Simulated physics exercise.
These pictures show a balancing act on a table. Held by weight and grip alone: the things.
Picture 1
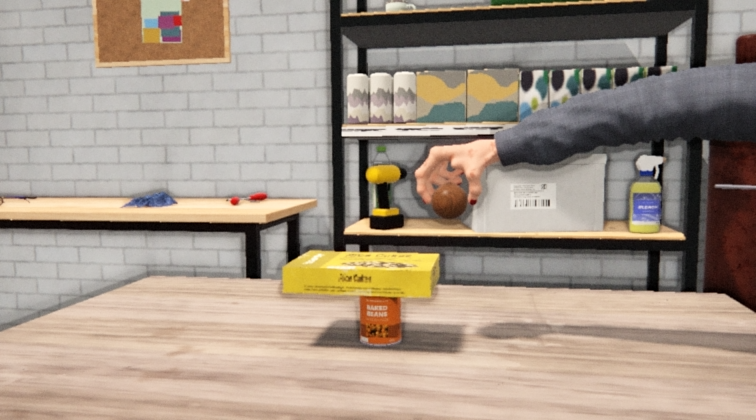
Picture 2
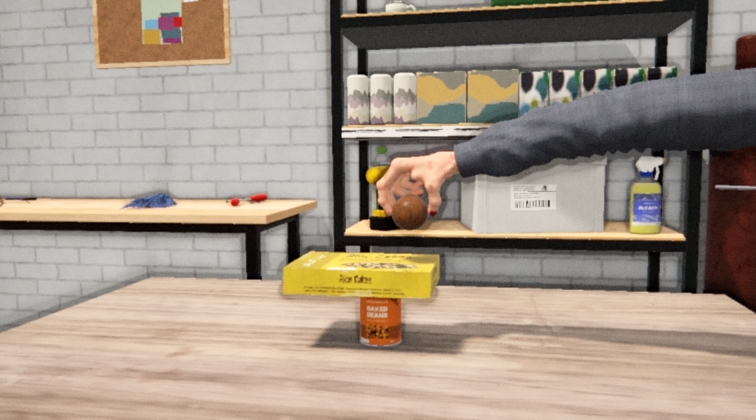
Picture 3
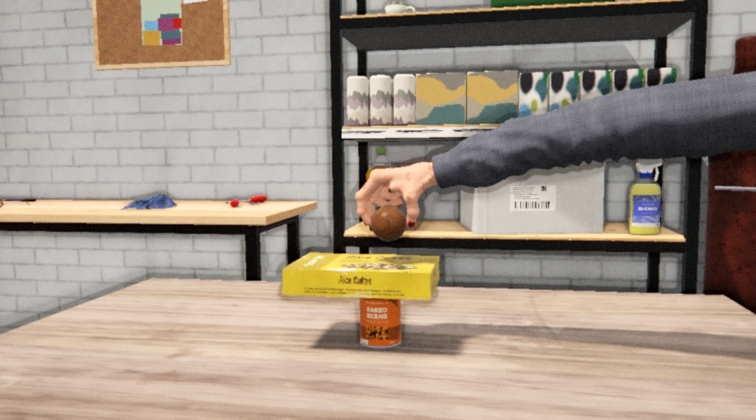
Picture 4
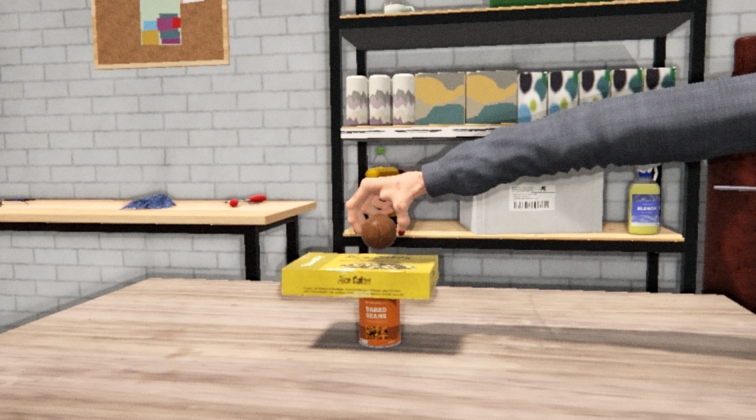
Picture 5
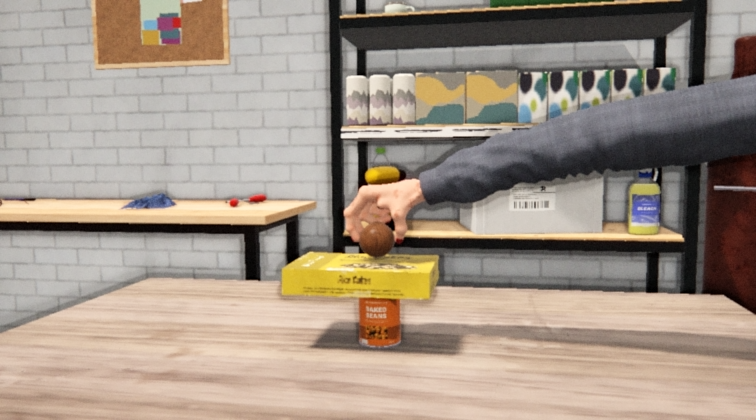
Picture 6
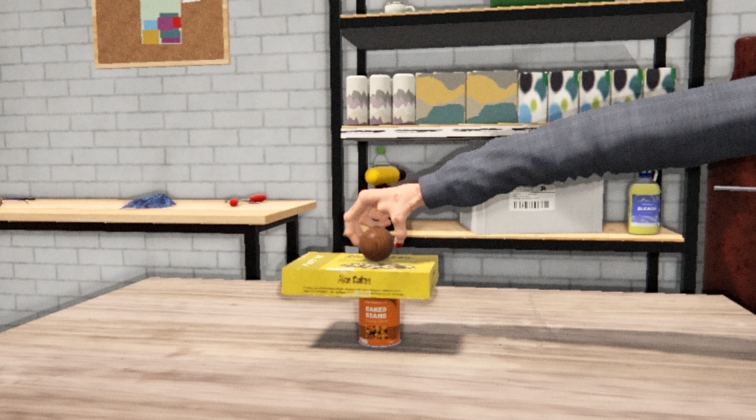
Hand in a grey sleeve moving a brown onion left and lowering it onto a yellow box atop an orange tin.
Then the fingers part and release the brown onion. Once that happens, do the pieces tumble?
No - sure enough, it lasts just fine.
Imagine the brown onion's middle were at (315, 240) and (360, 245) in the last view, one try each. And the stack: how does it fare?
Well, the first time it goes over, and the second time it stays put.
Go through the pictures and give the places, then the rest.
In the first frame, still above its spot; brown onion (449, 201); orange tin (380, 313).
In the second frame, still above its spot; brown onion (410, 212); orange tin (381, 314).
In the third frame, still above its spot; brown onion (388, 223); orange tin (380, 315).
In the fourth frame, still above its spot; brown onion (379, 232); orange tin (380, 315).
In the fifth frame, still above its spot; brown onion (377, 239); orange tin (380, 315).
In the sixth frame, in place under the hand; brown onion (377, 244); orange tin (380, 315).
Then, 0.20 s past the last view, nothing moves.
Then, 0.50 s past the last view, brown onion resting near (377, 244).
Finally, all 3 still in place. Final places as the last picture's camera would see them, brown onion near (376, 244). The stack stays up.
